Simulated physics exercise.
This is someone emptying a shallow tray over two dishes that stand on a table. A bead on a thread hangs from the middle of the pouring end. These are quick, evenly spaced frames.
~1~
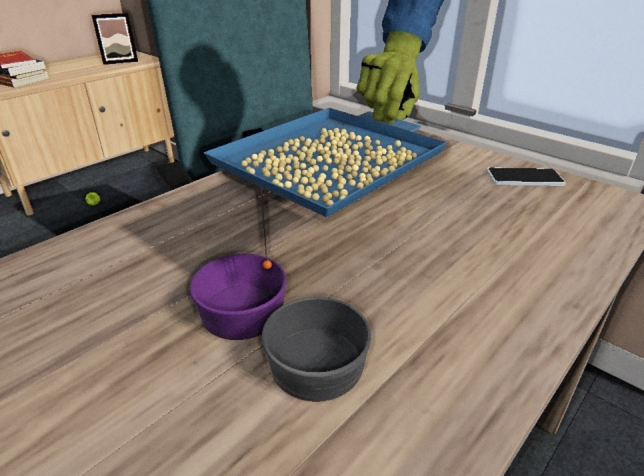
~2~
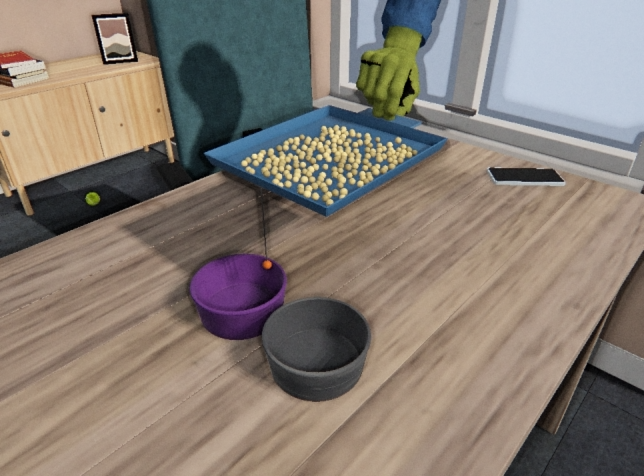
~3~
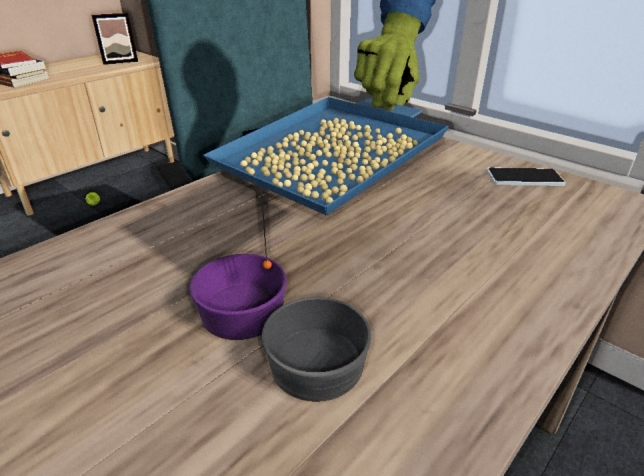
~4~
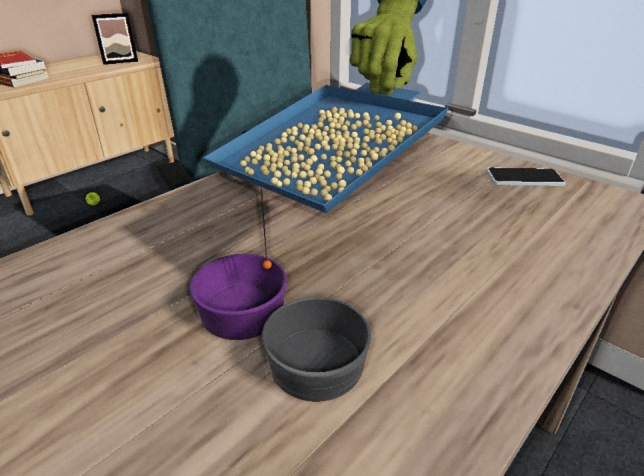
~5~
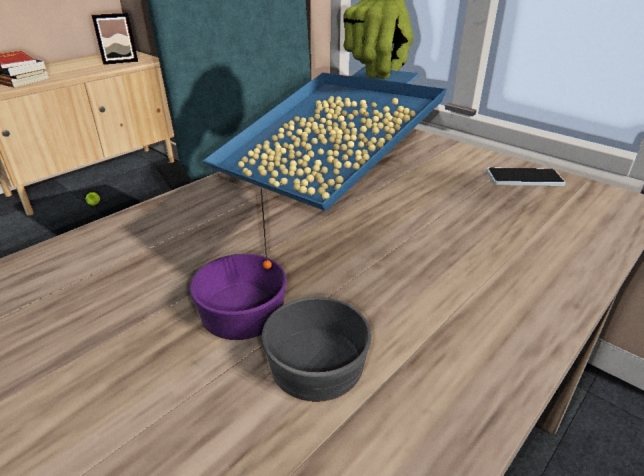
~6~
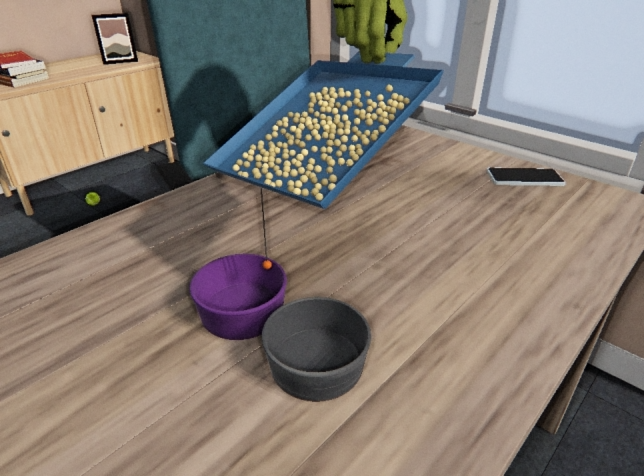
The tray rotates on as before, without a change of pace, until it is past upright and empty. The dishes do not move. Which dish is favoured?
The left-hand dish gets more.
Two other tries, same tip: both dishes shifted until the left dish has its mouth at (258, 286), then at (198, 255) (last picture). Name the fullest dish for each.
One: The dish on the left. Two: Left.
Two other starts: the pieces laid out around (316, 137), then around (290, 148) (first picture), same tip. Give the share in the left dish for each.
First some 40, then 50 per cent.
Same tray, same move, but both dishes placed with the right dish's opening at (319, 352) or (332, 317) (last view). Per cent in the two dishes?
First some 40, then 50 per cent.
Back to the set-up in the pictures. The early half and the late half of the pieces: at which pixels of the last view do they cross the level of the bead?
The first part at (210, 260); the rest at (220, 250).
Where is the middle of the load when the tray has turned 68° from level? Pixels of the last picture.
Close to (238, 182).
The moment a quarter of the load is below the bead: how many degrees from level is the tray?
Roughly 80°.
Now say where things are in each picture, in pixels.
The first frame shows corners of the pouring end at (211, 152) and (327, 204), level; middle of the load at (329, 161), soya beans; left dish at (203, 316); right dish at (279, 375); bead on its thread at (267, 265).
The second frame shows corners of the pouring end at (210, 153) and (326, 204), level; middle of the load at (329, 159).
The third frame shows corners of the pouring end at (210, 154) and (326, 203), tipped barely, lowest at the left corner; middle of the load at (328, 155).
The fourth frame shows corners of the pouring end at (209, 157) and (324, 201), tipped a little, lowest at the left corner; middle of the load at (327, 148).
The fifth frame shows corners of the pouring end at (209, 159) and (322, 199), tipped clearly, lowest at the left corner; middle of the load at (324, 141).
The sixth frame shows corners of the pouring end at (209, 161) and (320, 198), tipped clearly, lowest at the left corner; middle of the load at (318, 137), most on the move; left dish at (203, 316); right dish at (279, 375).
Soon, tray tipped steeply; about two thirds on the tray; a stray few in the left dish; a stray few outside both; about a quarter in the air.
A while on, tray tipped past a quarter turn; about half in the left dish; about a third outside both; a small part in the air.
Towards the end, tray tipped past a quarter turn; about two thirds in the left dish; about a third outside both.
Finally, tray tipped past a quarter turn; none in the right dish; about two thirds in the left dish; about a third outside both.
